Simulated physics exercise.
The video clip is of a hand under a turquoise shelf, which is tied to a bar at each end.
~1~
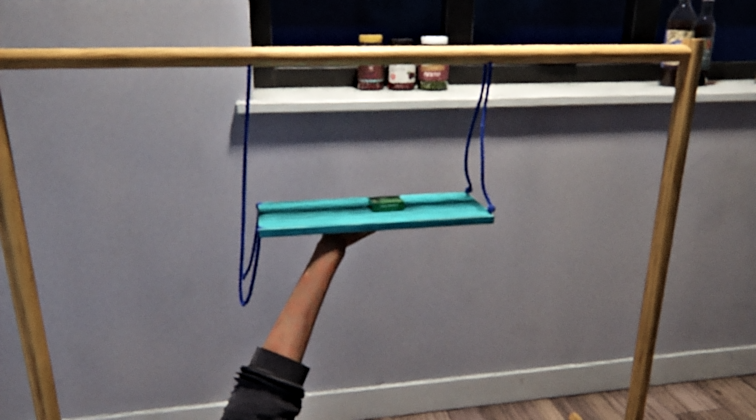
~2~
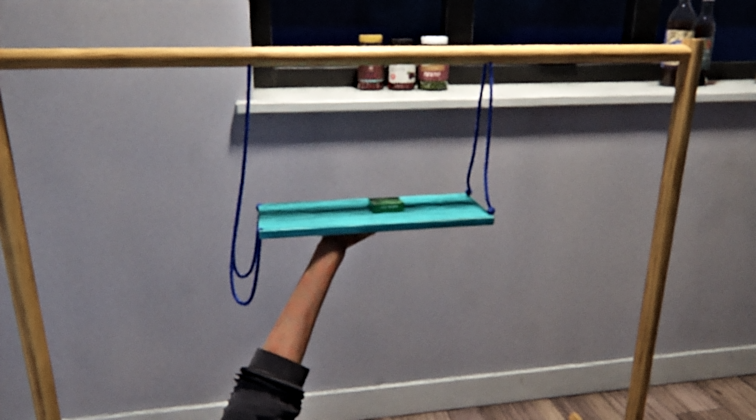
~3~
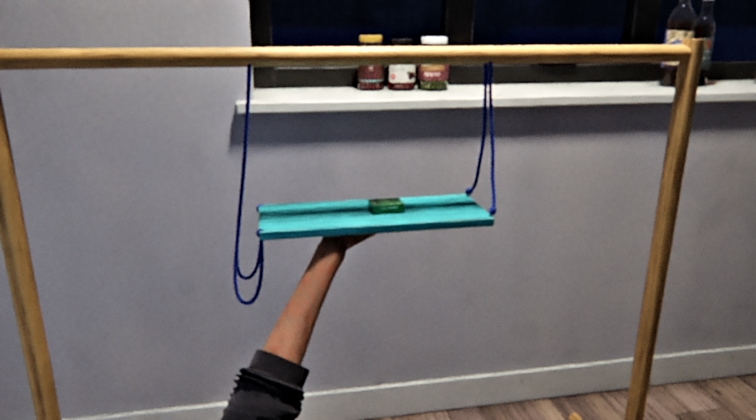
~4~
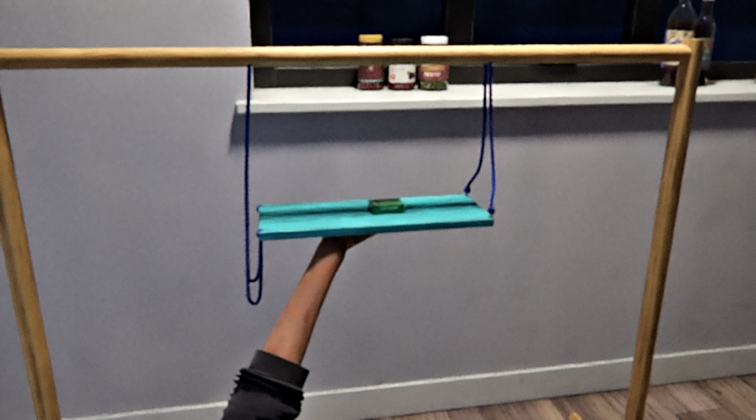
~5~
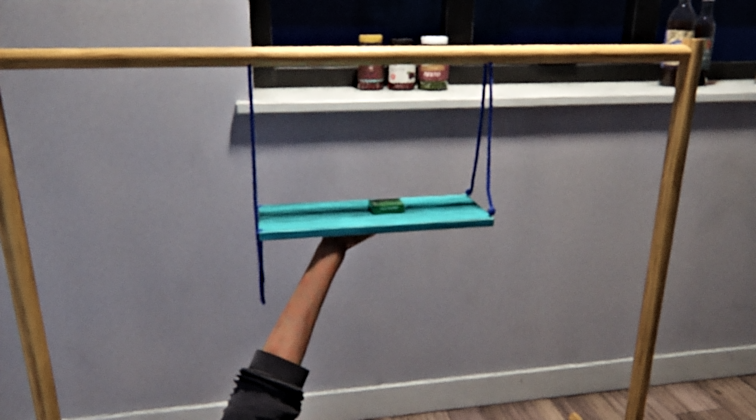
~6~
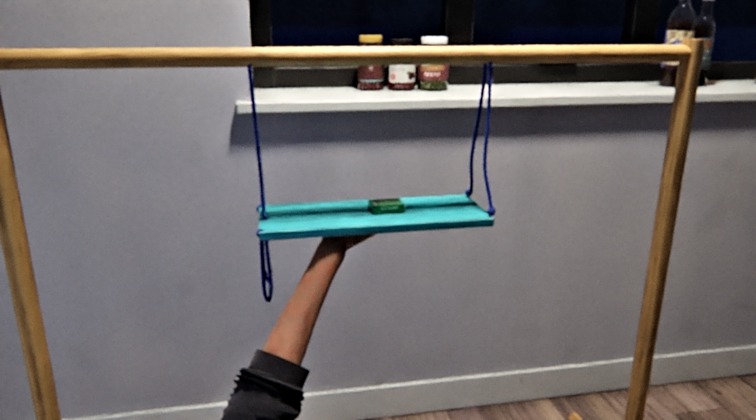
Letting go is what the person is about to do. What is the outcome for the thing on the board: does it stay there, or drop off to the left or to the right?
Spills off leftward.
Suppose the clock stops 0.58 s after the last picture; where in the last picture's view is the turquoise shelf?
At that time it is roughly at (385, 271).
Then, 0.58 s after the last picture, board tipped 33° down to the left; matchbox sliding near (207, 316).
Then, 1.24 s after the last picture, board tipped 37° down to the left; matchbox on the floor.
At rest, board tipped 42° down to the left; matchbox on the floor. The green matchbox falls from the left end.
